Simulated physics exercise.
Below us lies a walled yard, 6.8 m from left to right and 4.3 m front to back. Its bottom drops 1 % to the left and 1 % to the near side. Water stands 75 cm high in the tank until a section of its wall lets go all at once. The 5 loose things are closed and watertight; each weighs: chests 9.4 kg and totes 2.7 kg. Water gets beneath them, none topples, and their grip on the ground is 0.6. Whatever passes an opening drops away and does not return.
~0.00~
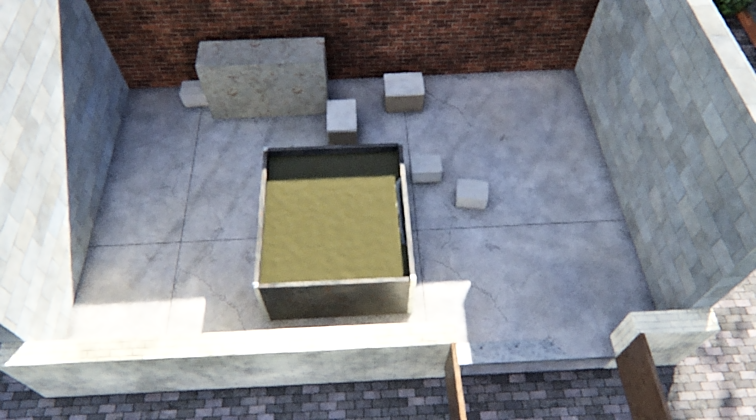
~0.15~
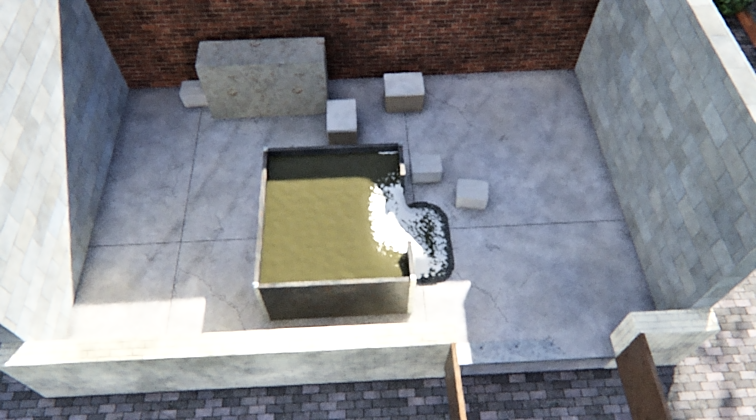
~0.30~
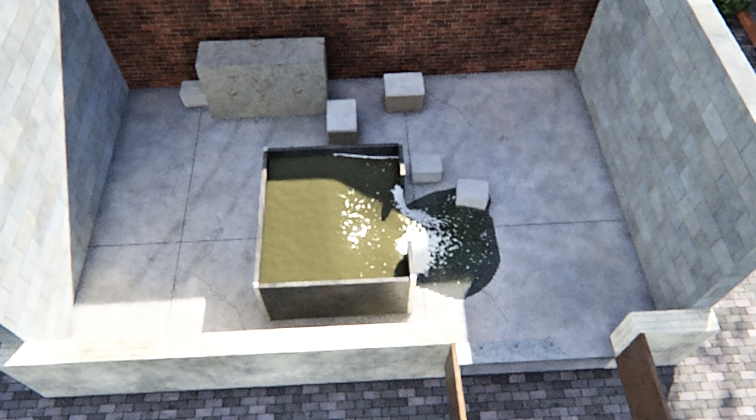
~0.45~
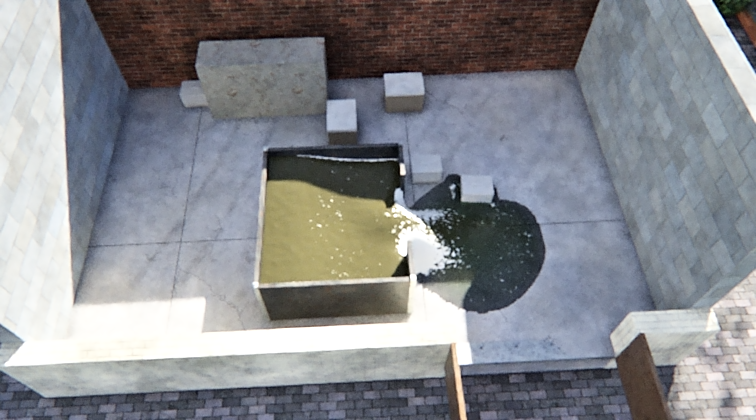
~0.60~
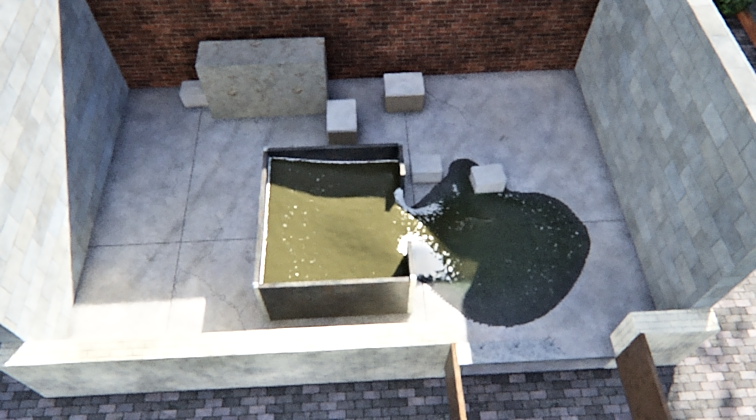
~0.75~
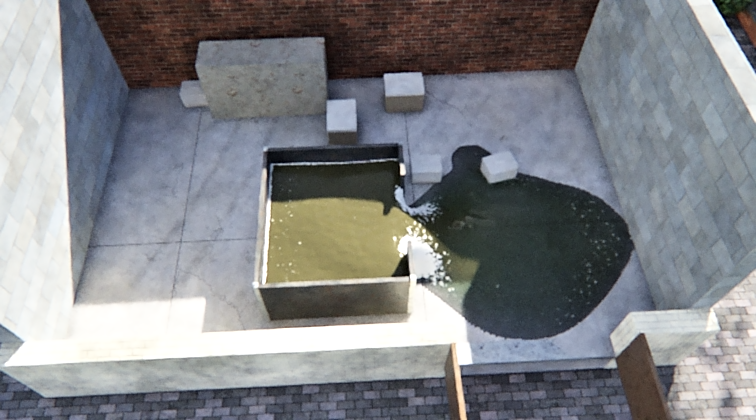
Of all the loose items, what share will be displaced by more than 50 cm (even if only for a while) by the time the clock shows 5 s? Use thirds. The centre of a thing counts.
Share: From one to two thirds.
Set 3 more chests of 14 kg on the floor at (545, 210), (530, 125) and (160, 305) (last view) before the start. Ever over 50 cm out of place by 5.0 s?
In turn: More, more, less.
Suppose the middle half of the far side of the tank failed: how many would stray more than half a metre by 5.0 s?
Then 2.
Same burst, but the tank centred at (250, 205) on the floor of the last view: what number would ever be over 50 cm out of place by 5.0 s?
In that case 3 of them.
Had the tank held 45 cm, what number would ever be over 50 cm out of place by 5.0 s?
In that case 1 of them.
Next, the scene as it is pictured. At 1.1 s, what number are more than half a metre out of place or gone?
I count 1.
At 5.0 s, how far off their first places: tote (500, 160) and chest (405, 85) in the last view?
In turn: 150 cm, 80 cm.
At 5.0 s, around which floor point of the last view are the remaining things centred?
Near (331, 139).
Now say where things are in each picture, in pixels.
In the first frame, a tote at (473, 189) rests on the ground; a chest at (404, 83), on the bottom; 2.9 m2 under water; 0 of 5 have shifted.
In the second frame, a tote at (473, 189) rests on the ground; a chest at (404, 83) rests on the ground; 3.4 m2 under water; 0 of 5 have shifted.
In the third frame, a tote at (473, 189), on the bottom; a chest at (404, 83), on the bottom; 4.2 m2 under water; 0 of 5 have shifted.
In the fourth frame, a tote at (478, 185) rests on the ground, 9 cm from its start; a chest at (404, 83) rests on the ground; water covers 5.2 m2; 1 of 5 have shifted.
In the fifth frame, a tote at (489, 174), on the bottom, 32 cm from its start; a chest at (404, 83) rests on the ground; water covers 6.4 m2; 1 of 5 have shifted.
In the sixth frame, a tote at (501, 162), on the bottom, 57 cm from its start; a chest at (404, 83), on the bottom; 8.0 m2 under water; 1 of 5 have shifted.
After 1.1 s 1 of 5 are over 50 cm from their spots; 0 afloat.
After 2.2 s 1 of 5 are over 50 cm from their spots; 1 afloat.
After 3.5 s 1 of 5 are over 50 cm from their spots; 1 afloat.
After 5.0 s 2 of 5 are over 50 cm from their spots, and 2 have been at some point; 2 afloat.
